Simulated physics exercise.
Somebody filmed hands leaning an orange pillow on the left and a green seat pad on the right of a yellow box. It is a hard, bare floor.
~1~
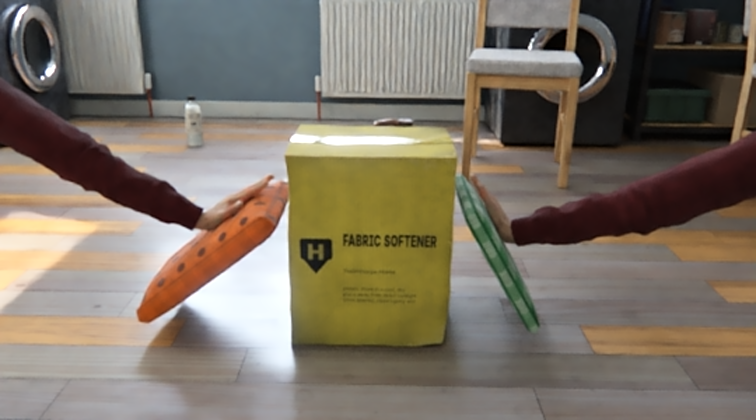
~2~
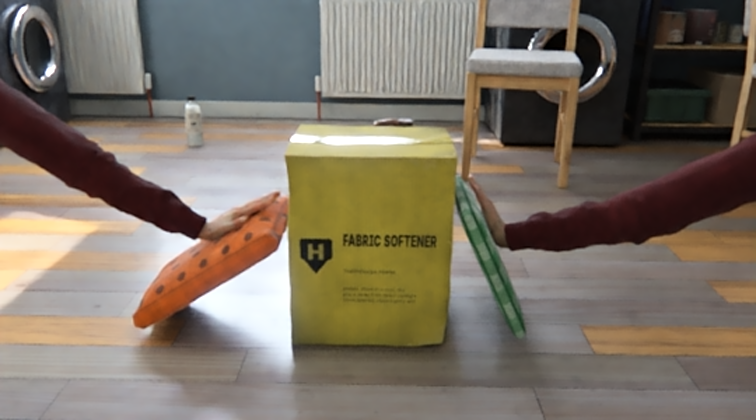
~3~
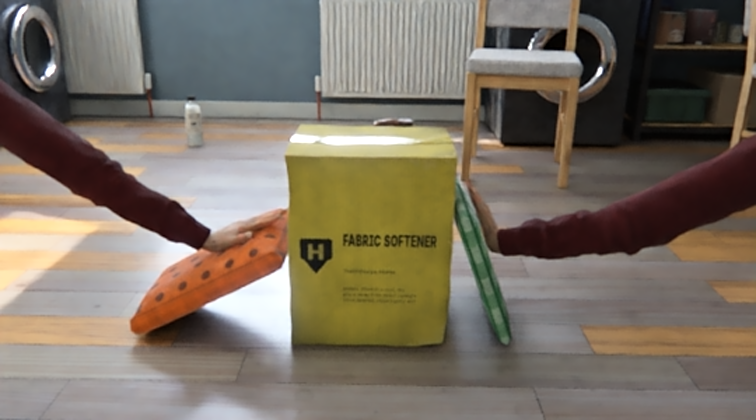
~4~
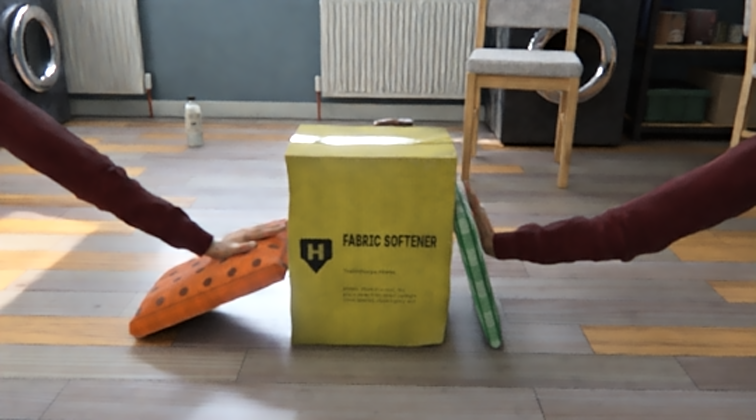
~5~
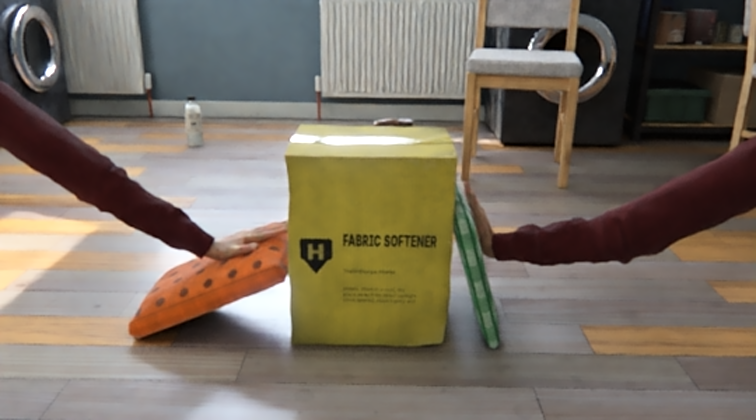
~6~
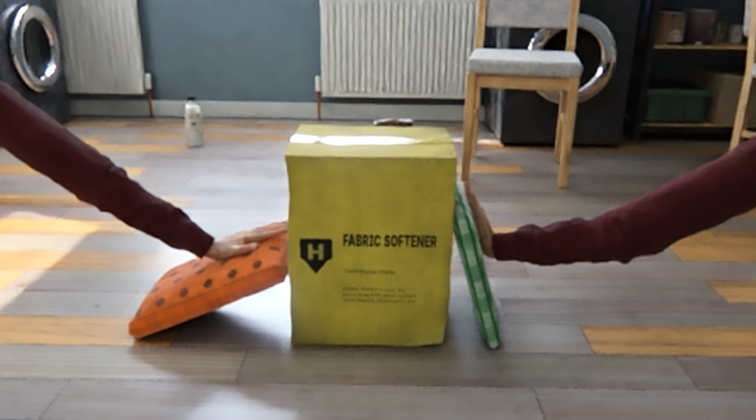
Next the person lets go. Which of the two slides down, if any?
In the end the orange pillow slumps to the floor, the green seat pad remains propped up.
Then, 0.26 s on from there, pillow flat on the floor near (215, 297); seat pad propped as before near (470, 260).
Then, 0.50 s on from there, pillow flat on the floor near (218, 299); seat pad propped as before near (470, 260).
In the end, pillow flat on the floor near (218, 299); seat pad propped as before near (470, 260). The orange pillow slides down flat and the green seat pad keeps leaning.
